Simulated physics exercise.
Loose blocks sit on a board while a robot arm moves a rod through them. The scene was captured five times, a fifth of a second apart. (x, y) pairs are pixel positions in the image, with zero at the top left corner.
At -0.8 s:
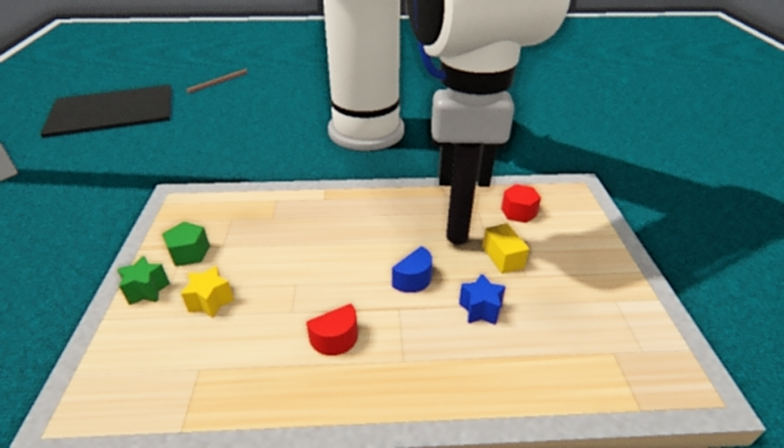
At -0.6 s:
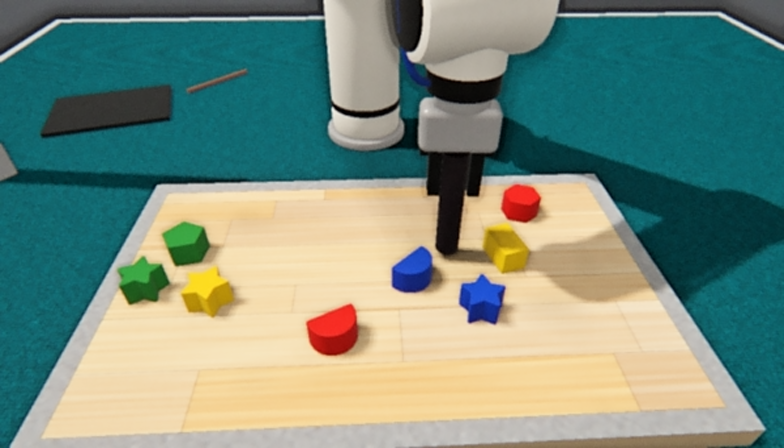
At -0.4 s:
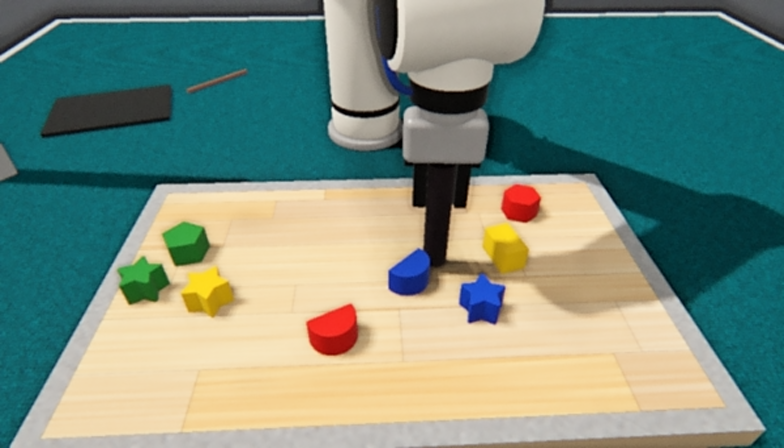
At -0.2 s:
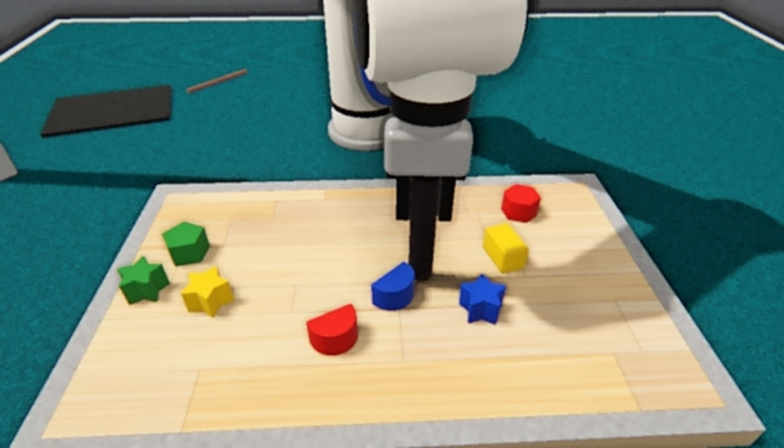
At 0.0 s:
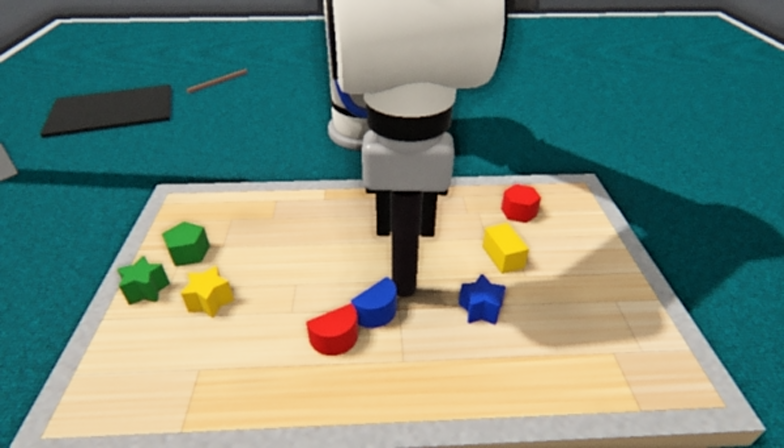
A white robot arm holding a black rod works over a pale wooden board on a teal surface, seen from a fixed, raised view in front. Green and yellow blocks sit at the left, a red half-round near the centre, and yellow, red and blue blocks at the right. The rod slides toward the viewer and left, meets the blue half-round and pushes it beside the red one.
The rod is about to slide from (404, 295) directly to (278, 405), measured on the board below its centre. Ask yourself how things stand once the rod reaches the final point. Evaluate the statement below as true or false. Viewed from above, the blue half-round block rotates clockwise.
The statement is true.
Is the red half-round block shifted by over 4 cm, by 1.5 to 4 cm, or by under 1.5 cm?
Verdict: More than 4 cm.
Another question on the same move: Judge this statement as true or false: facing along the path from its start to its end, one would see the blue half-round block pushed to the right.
It is true.
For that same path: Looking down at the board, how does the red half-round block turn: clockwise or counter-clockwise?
Answer: Against the clock.
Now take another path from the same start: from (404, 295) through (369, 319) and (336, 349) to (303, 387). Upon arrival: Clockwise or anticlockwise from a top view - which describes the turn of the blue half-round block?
Overhead view: Clockwise.
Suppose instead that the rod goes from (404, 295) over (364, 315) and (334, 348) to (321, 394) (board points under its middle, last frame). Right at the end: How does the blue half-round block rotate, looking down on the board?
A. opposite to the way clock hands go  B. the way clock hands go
B - the way clock hands go.
The first path, step by step. One third of the way, rod (366, 320); red half-round block (298, 339), turned 80° anticlockwise; blue half-round block (324, 312), turned 50° clockwise.
Two thirds of the way, rod (324, 356); red half-round block (279, 348); blue half-round block (297, 316), turned 115° clockwise.
At the end, rod (276, 398); red half-round block (254, 358), turned 70° anticlockwise; blue half-round block (297, 316), turned 115° clockwise; blue star-shaped block still.
